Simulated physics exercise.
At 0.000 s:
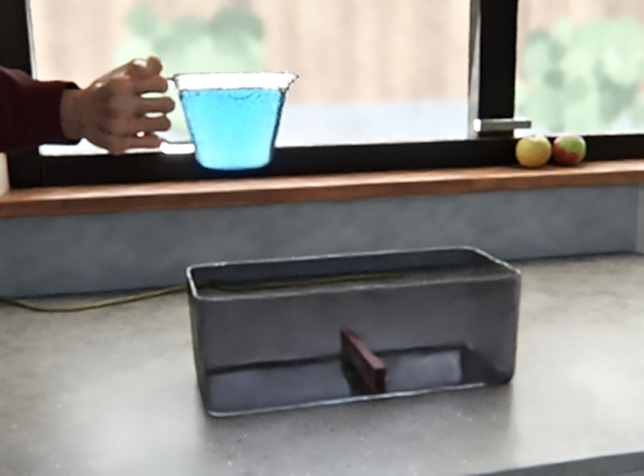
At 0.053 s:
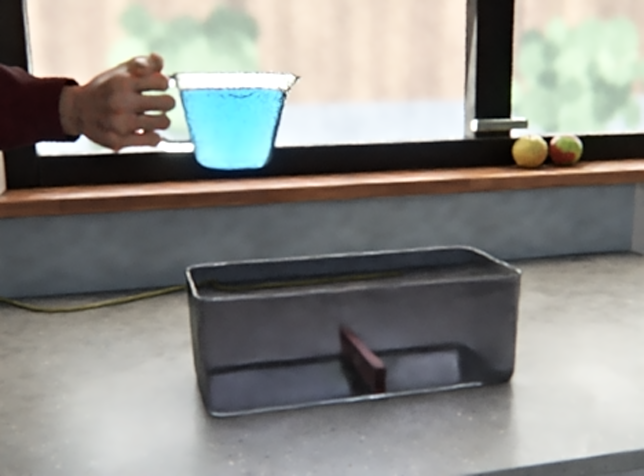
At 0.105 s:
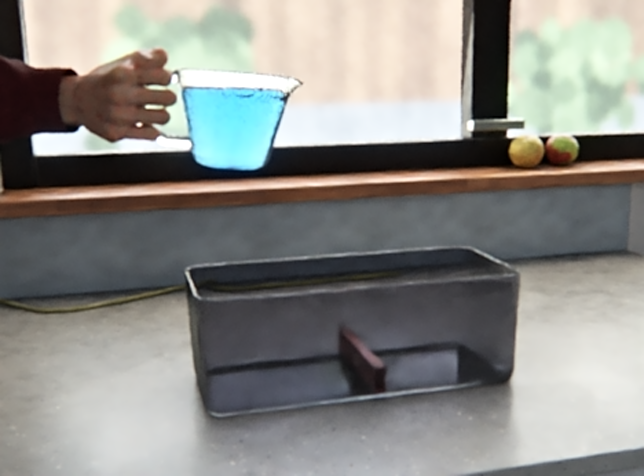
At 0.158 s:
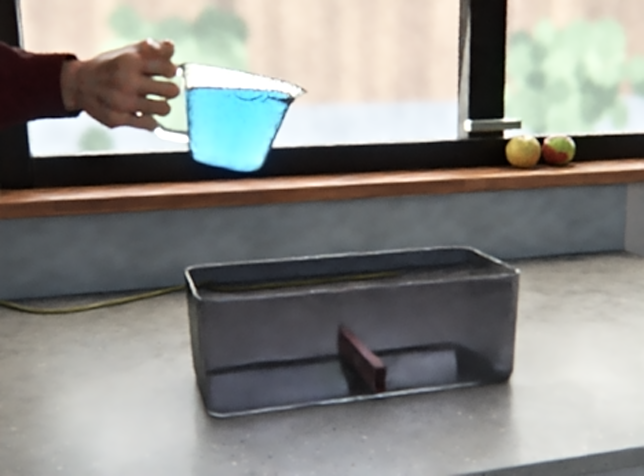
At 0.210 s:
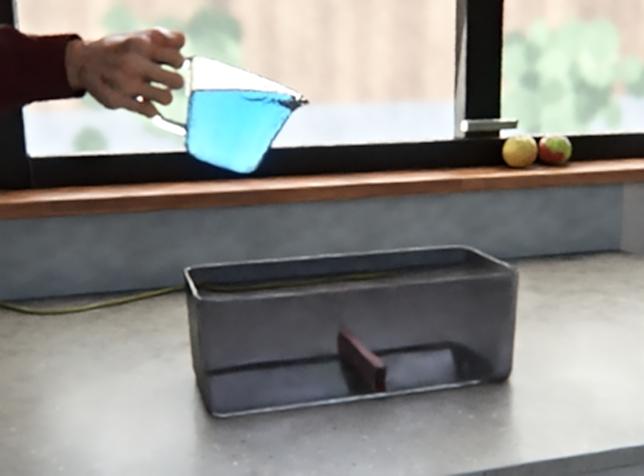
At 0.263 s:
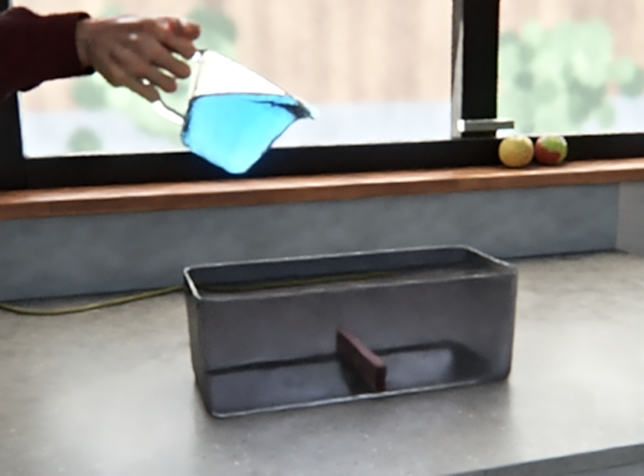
A hand holding a clear jug of bright blue liquid leaned it steadily over to the right, and the liquid shifted up to the spout, above an empty dark basin with a low wall inside.
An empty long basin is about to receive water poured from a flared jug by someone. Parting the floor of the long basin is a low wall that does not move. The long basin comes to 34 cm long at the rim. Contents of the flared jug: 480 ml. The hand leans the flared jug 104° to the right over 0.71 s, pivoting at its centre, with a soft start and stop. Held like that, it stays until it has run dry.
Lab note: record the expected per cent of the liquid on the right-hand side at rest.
Expected right-hand share: 48 per cent.
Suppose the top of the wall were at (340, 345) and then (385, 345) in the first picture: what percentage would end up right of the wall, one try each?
80 in a hundred, followed by 15 in a hundred.
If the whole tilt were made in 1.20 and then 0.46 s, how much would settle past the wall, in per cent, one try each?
Around 65 per cent first, around 35 per cent next.
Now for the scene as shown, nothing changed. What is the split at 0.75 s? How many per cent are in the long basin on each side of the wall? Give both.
About 44 % left, 46 % right.
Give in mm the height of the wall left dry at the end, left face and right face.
About 20 mm on the left, about 20 mm on the right.
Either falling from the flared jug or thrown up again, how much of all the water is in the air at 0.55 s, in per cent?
About 38 per cent.
By 0.55 s the tilt is 91° and 34 per cent is still to pour, 5 is left of the wall and 23 right of it.
By 0.75 s the tilt is 104° and 2 per cent is still to pour, 43 is left of the wall and 47 right of it.
By 0.97 s the tilt is 104° and 0 per cent is still to pour, 50 is left of the wall and 47 right of it.
By 1.21 s the tilt is 104° and 0 per cent is still to pour, 50 is left of the wall and 48 right of it.
At rest 51 per cent lies left of the wall, 48 right of it and 2 outside.
